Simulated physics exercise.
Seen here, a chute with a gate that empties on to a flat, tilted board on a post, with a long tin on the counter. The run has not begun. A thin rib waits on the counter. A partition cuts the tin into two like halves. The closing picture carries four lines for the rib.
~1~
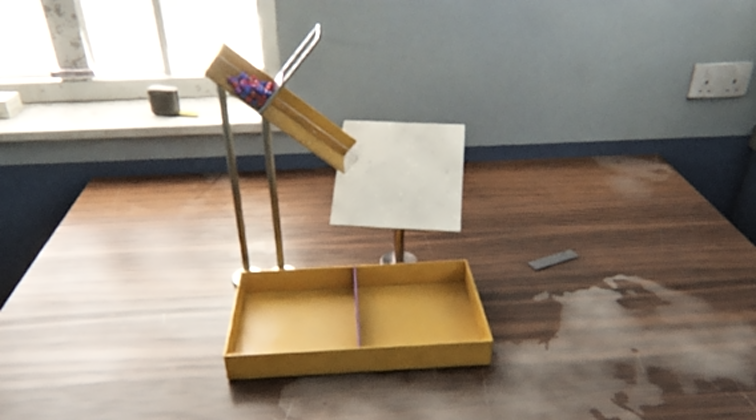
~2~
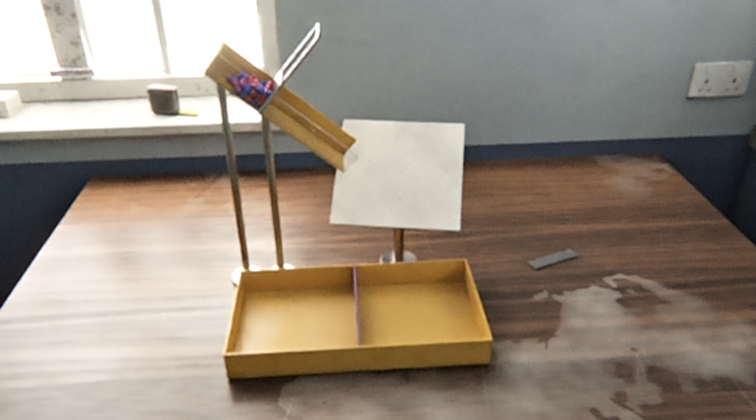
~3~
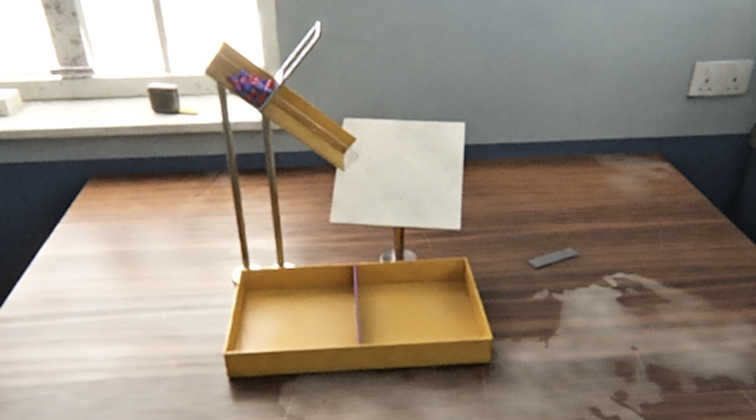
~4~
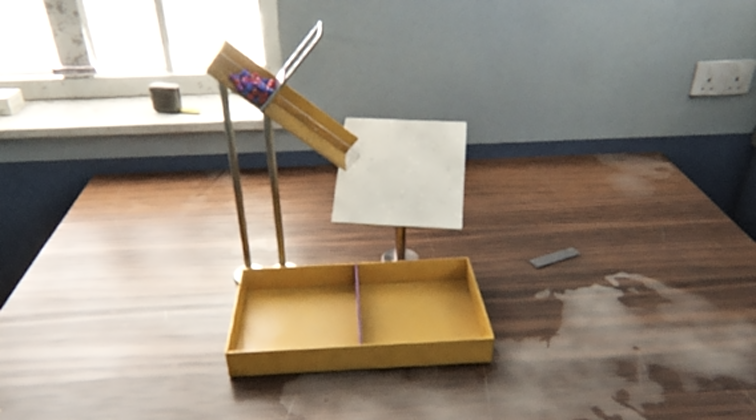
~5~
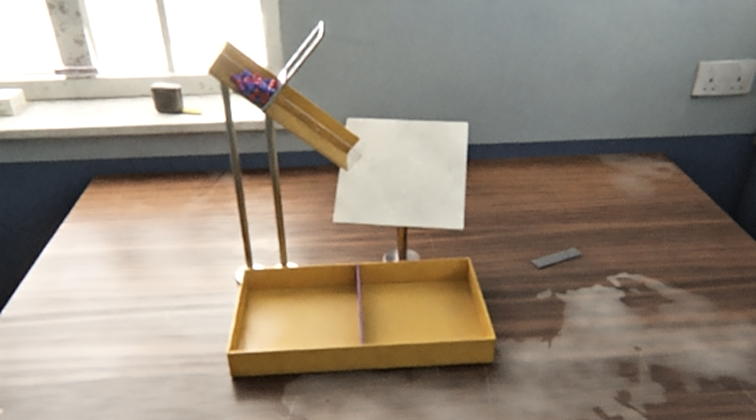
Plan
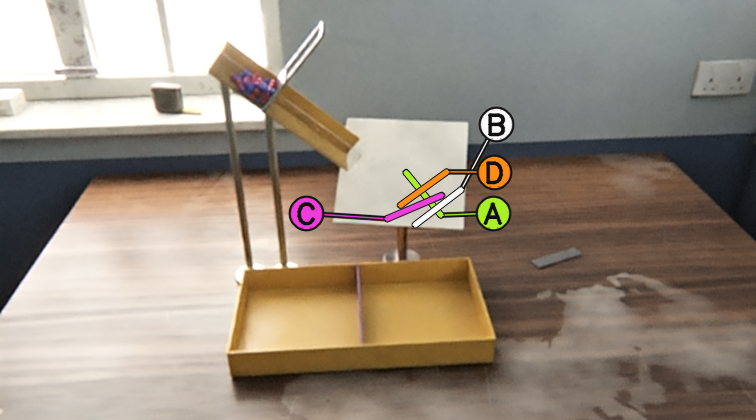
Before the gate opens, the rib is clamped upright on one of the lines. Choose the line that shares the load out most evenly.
Choose C.
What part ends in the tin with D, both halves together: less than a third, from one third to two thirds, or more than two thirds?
More than two thirds.
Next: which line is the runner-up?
Line D.
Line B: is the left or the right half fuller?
The right half.
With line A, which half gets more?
Right.
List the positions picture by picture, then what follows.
Load behind the gate (252, 89), round plastic beads; lip of the chute (344, 165), sloping fairly steeply, in the first frame.
Middle of the board (399, 172), tilted fairly steeply; middle of its low edge (394, 227); of its high edge (404, 122), in the second frame.
Front corners of the tin (224, 353) and (492, 338); front end of its middle wall (359, 346); gate still shut (280, 80), in the third frame.
Middle of the load (254, 86); lip (345, 163), in the fourth frame.
Middle of the load (256, 87); lip (347, 163), in the fifth frame.
On the marked copy, line A from (406, 172) to (441, 215); line B from (461, 189) to (415, 224); line C from (441, 195) to (387, 218); line D from (446, 171) to (400, 205).
With A, of what is caught, just a few in the left half, almost all in the right.
With B, of what is caught, just a few in the left half, almost all in the right.
With C, of what is caught, roughly half in the left half, roughly half in the right.
With D, of what is caught, roughly a quarter in the left half, roughly two thirds in the right.
